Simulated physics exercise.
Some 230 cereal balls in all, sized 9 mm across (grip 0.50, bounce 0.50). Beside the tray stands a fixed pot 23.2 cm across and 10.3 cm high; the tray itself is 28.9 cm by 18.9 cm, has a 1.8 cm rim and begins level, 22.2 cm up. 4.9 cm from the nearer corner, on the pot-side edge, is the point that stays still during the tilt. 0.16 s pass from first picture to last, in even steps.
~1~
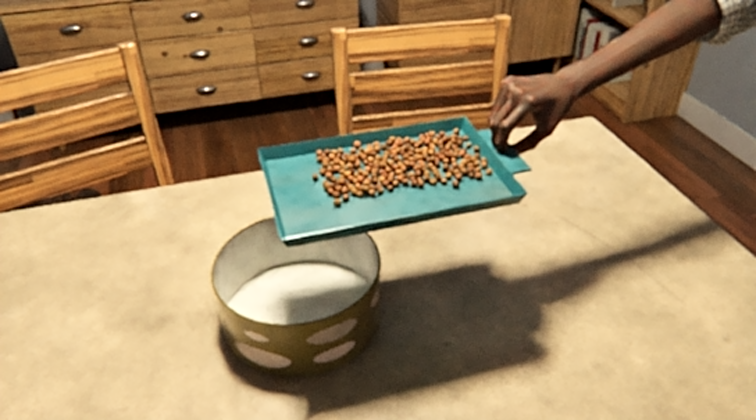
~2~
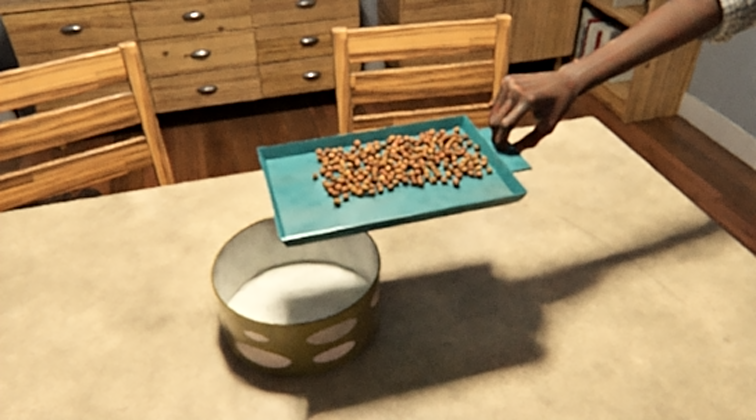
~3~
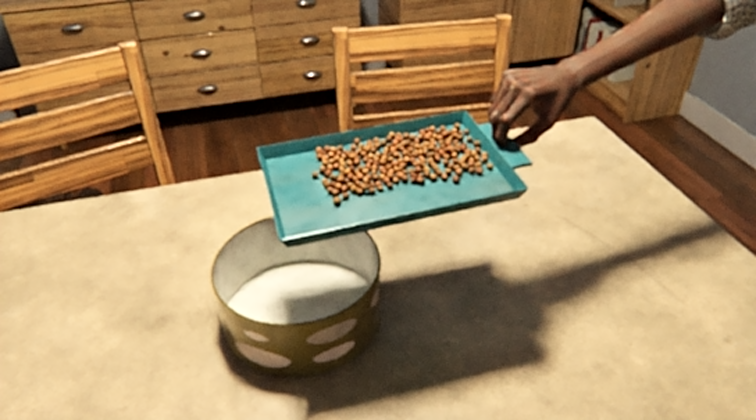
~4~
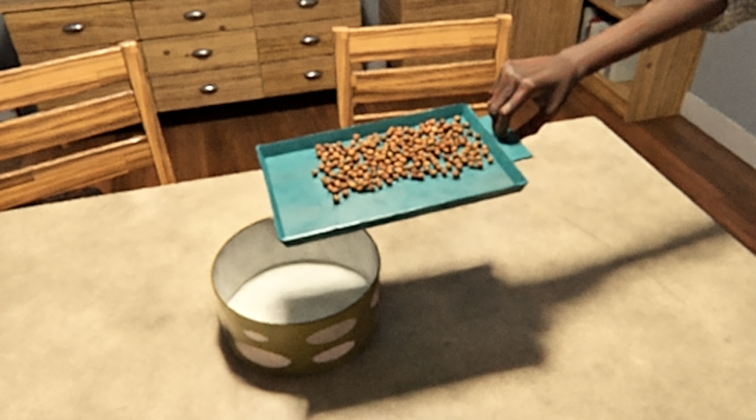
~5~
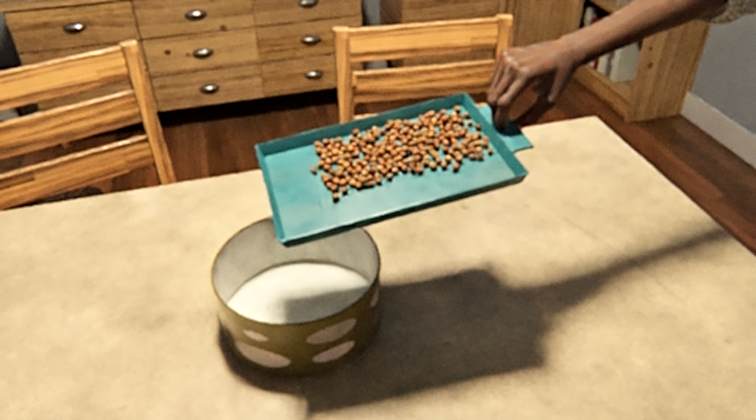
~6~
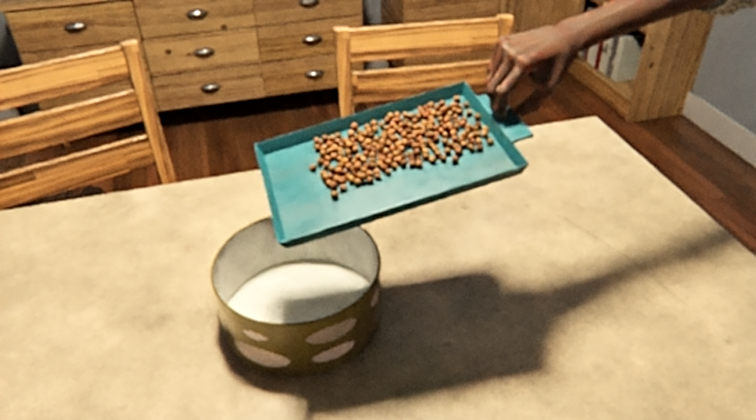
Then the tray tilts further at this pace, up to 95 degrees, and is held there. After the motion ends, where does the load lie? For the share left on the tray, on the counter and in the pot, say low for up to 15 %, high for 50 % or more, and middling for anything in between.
Tray - low, counter - high, pot - middling.
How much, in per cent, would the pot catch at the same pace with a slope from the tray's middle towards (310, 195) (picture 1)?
About 70 per cent.
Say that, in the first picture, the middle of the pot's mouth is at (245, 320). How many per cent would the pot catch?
It would come to around 100 percent.
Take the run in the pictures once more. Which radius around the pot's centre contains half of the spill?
Some 22 centimetres.
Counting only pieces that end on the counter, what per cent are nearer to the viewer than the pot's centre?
About 100 percent of the spill.
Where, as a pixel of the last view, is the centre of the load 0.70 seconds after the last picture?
Look near (244, 285) in the last picture.
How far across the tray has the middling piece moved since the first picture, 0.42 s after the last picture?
10 cm.
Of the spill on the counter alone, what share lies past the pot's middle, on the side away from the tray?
About 100 per cent.
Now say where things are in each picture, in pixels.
Tray tilt 0 degrees, front corners at (286, 235) and (520, 191); middle of the pieces at (400, 165); pot at (297, 262), in the first picture.
Tray tilt 0 degrees, front corners at (286, 235) and (521, 190); middle of the pieces at (400, 164), in the second picture.
Tray tilt 2 degrees, front corners at (286, 235) and (521, 186); middle of the pieces at (400, 162), in the third picture.
Tray tilt 4 degrees, front corners at (285, 235) and (521, 180), lowest corner left front; middle of the pieces at (400, 157), in the fourth picture.
Tray tilt 7 degrees, front corners at (284, 236) and (521, 171), lowest corner left front; middle of the pieces at (399, 151), in the fifth picture.
Tray tilt 10 degrees, front corners at (283, 237) and (521, 162), lowest corner left front; middle of the pieces at (398, 145); pot at (297, 262), in the sixth picture.
Then, 0.42 s after the last picture, tilt 51 degrees; the tray holds 100 %, the pot 0 %.
Then, 0.70 s after the last picture, tilt 79 degrees; the tray holds 35 %, the pot 5 %.
Then, 1.08 s after the last picture, tilt 95 degrees; the tray holds 0 %, the pot 40 %.
In the end, tray 0 %, counter 60 %, pot 40 %.
